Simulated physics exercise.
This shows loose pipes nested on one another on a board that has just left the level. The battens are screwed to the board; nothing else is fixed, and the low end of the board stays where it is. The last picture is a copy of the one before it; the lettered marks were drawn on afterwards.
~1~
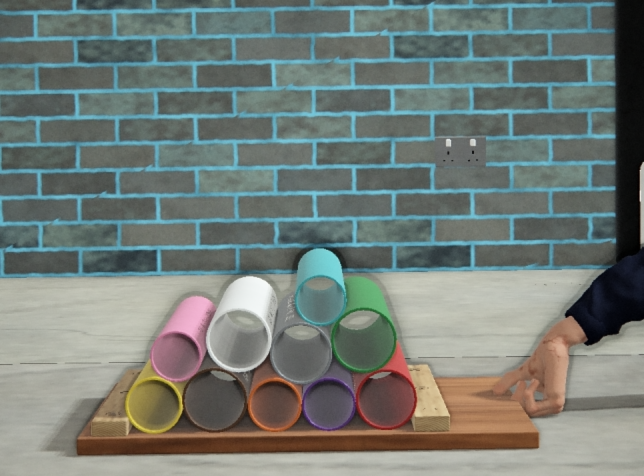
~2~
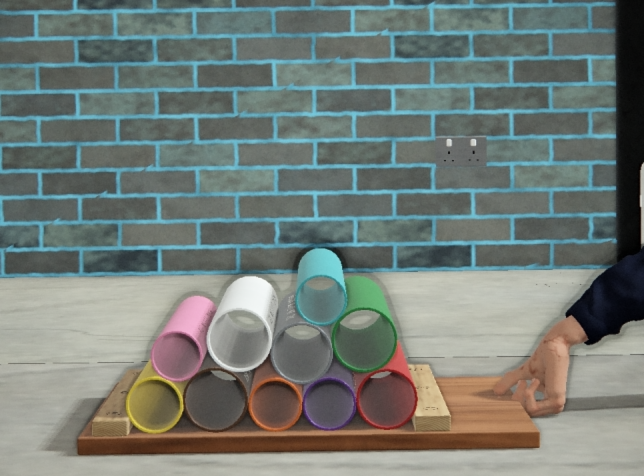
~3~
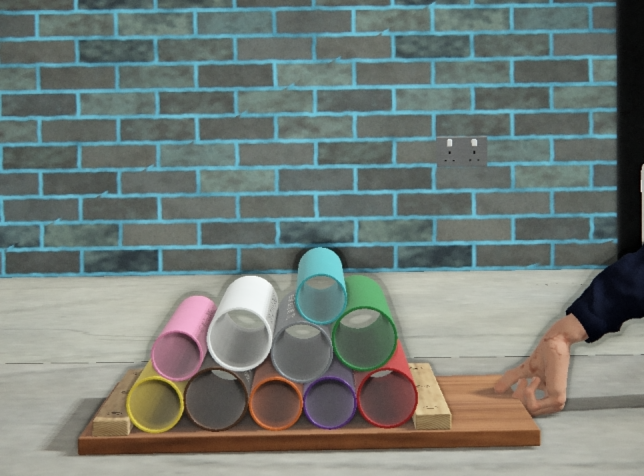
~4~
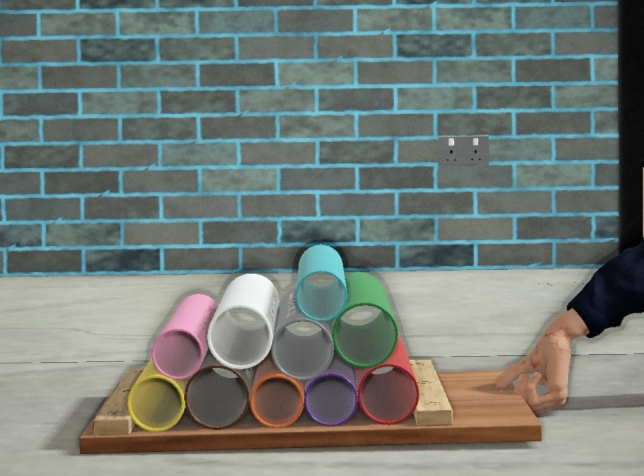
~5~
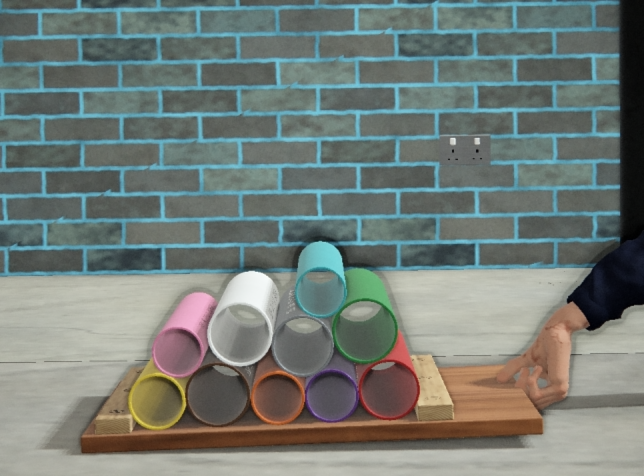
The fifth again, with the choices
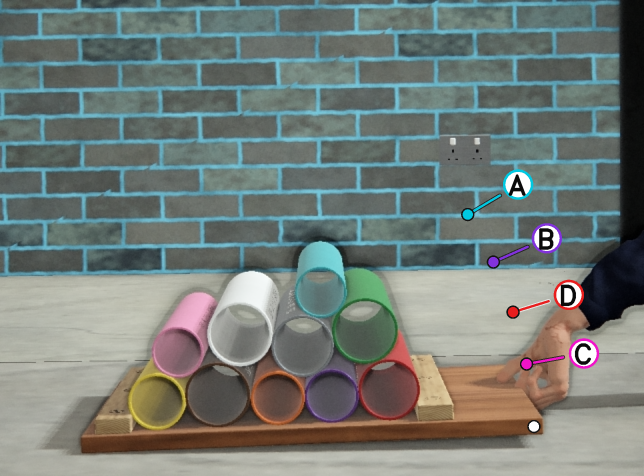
A hand in a dark sleeve rests at the right end of a wooden board on a pale surface, seen from the front before a grey-green brick wall with bright blue joints and a socket. Between two pale battens lie yellow, brown, orange, purple and red pipes, with pink, white, grey and green above and light blue on top. The board and its stack shift very slightly, rising a touch, while the pipes stay nested.
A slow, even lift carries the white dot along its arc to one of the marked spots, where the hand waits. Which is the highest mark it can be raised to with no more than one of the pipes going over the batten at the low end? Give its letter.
The answer is mark D.
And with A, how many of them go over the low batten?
At A the number is five.
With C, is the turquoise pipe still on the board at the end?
The turquoise pipe: Yes.
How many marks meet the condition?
The number is two.
On the marked copy, A at (468, 214); B at (493, 262); C at (526, 364); D at (513, 312); the white dot at (534, 427).
Following D. Soon after the start, board at 13°.
Later, board at 16°.
In the end, board at 16°, none over the low batten.
As for the rest, A five over the low batten; B five over the low batten; C none over the low batten.
